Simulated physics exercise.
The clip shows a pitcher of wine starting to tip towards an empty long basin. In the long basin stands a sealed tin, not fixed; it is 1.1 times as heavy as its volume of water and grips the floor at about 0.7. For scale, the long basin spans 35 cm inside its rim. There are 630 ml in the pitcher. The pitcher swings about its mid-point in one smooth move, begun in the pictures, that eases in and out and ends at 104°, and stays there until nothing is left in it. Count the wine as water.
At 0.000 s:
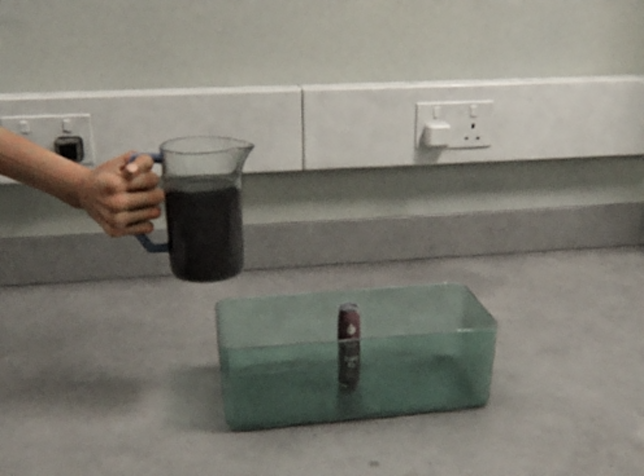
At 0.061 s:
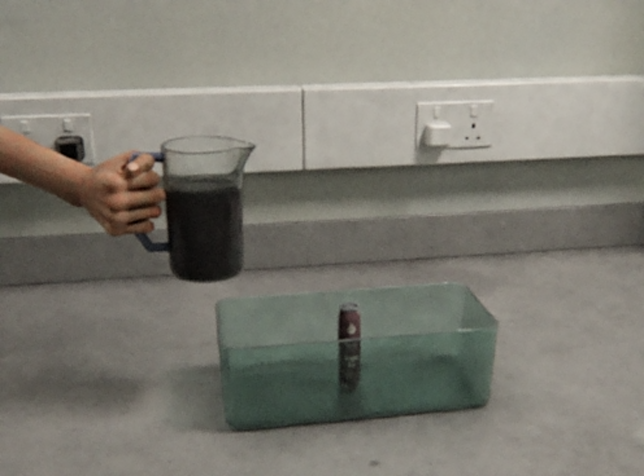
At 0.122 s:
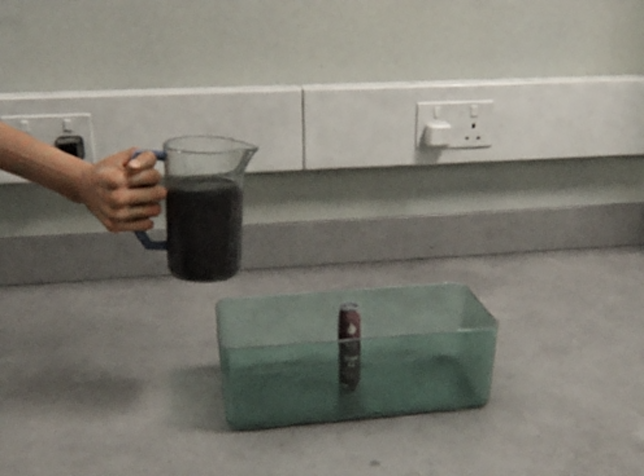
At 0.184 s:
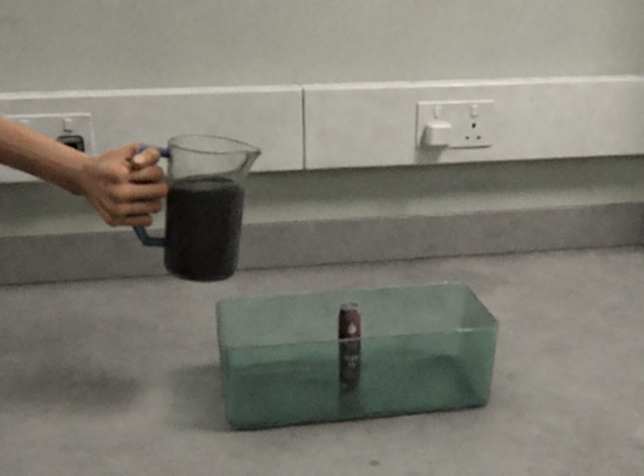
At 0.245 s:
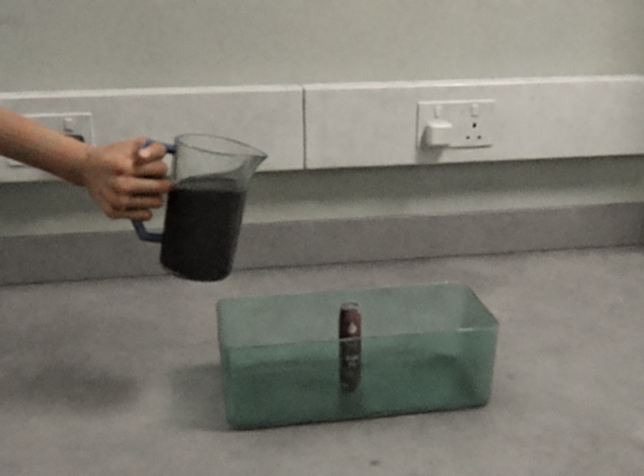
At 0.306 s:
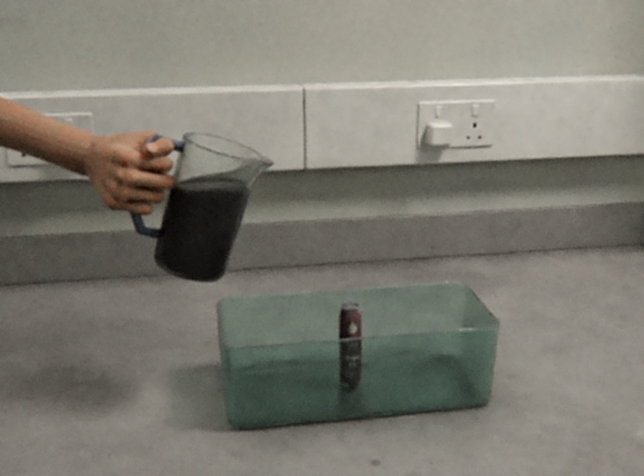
A hand reaching in from the left holds a clear pitcher of very dark liquid by its blue handle, above a grey surface seen from the front and slightly above. Below and to the right sits a long, translucent green basin with a small dark red tin upright at its middle, and white sockets line the pale wall behind. The hand keeps the pitcher almost upright at first, then tilts it modestly rightward while the view stays still.
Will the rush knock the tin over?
The tin topples.
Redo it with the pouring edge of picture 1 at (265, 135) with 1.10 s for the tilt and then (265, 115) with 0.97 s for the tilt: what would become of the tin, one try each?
First it goes over; then it falls.
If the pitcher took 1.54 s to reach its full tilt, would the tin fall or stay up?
Then it goes over.
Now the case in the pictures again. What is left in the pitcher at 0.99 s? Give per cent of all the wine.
Near 48 in a hundred.
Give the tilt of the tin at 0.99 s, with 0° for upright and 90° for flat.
Near 0° from upright.
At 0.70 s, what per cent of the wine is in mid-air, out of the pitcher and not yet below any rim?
About 6 per cent.
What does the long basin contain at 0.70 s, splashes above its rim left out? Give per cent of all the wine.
Some 0 per cent.
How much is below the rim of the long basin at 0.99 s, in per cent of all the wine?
About 30 per cent.
Then, 0.70 s in, the tilt is 72° and 94 per cent is still to pour; the tin stands where it began.
Then, 0.99 s in, the tilt is 101° and 48 per cent is still to pour; the tin stands 1 cm from where it began.
Then, 1.29 s in, the tilt is 104° and 8 per cent is still to pour; the tin leans 23°.
Then, 1.62 s in, the tilt is 104° and 0 per cent is still to pour; the tin lies on its side.
Finally, the tin lies on its side.
